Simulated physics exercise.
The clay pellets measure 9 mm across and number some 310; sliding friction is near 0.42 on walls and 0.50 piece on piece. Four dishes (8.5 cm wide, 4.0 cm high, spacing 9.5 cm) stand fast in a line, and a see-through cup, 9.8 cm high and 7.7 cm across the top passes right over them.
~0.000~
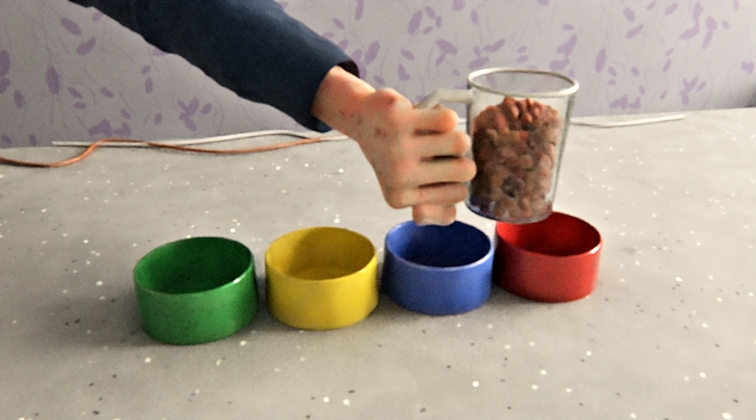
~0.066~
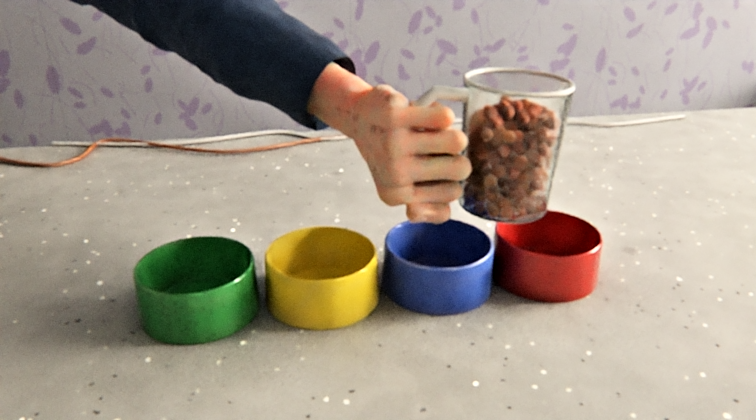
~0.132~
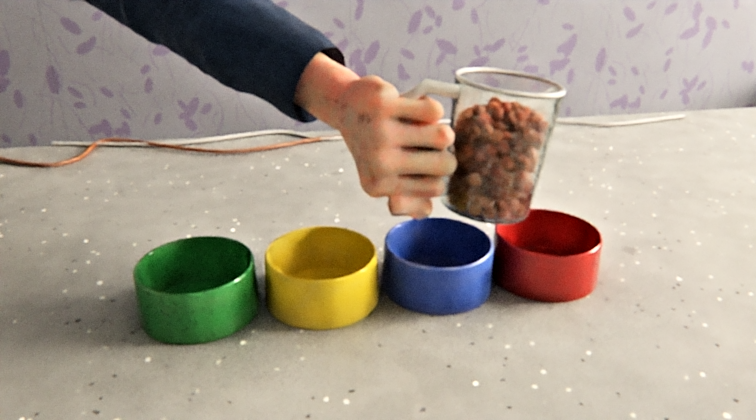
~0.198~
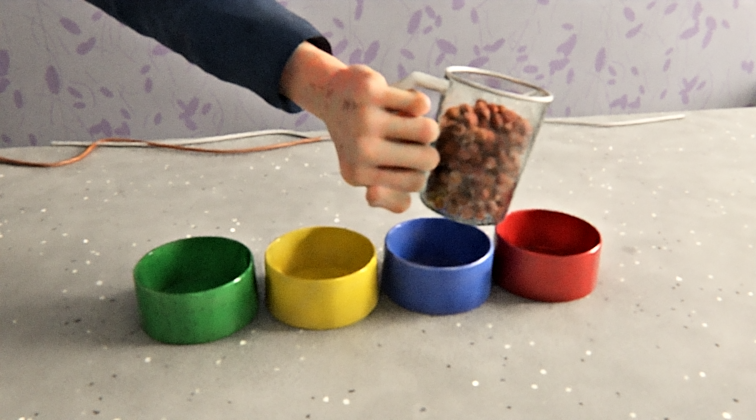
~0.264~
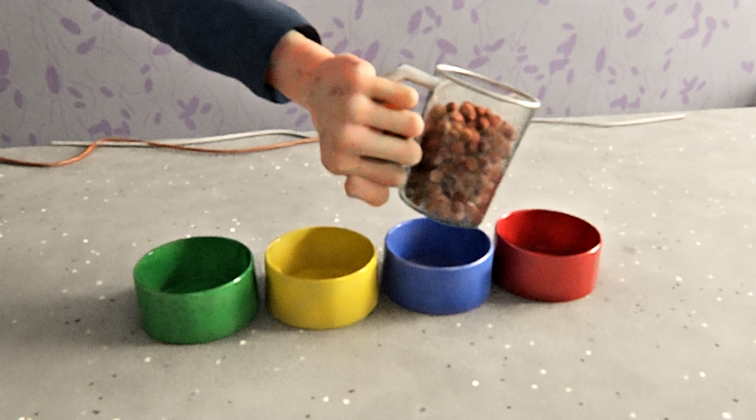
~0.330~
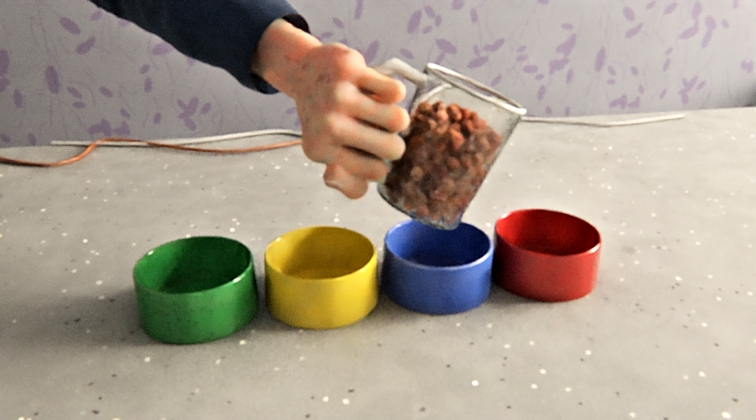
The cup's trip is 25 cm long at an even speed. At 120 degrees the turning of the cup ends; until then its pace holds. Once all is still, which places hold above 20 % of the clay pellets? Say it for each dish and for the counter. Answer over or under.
Red under, blue under, green over, yellow over, counter over.
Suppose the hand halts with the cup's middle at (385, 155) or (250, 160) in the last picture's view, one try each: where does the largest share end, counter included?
The winner: Blue, then yellow.
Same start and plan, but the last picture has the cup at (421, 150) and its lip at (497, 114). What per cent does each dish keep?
Red 0, blue 0, green 30, yellow 30.
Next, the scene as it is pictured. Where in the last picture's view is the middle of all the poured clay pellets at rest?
At about (266, 289).
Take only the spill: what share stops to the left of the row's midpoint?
About 100 per cent.
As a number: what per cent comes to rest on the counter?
Roughly 35 per cent.
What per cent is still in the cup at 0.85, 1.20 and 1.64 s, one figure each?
In turn: 100, 95, 30.
After 0.85 s, tilt 69 degrees; cup holds 100 %.
After 1.20 s, tilt 100 degrees; cup holds 95 %, yellow 5 %.
After 1.64 s, tilt 120 degrees; cup holds 30 %, green 25 %, yellow 20 %.
In the end, at 2.5 s, red 0 %, blue 0 %, green 30 %, yellow 35 %, counter 35 %.
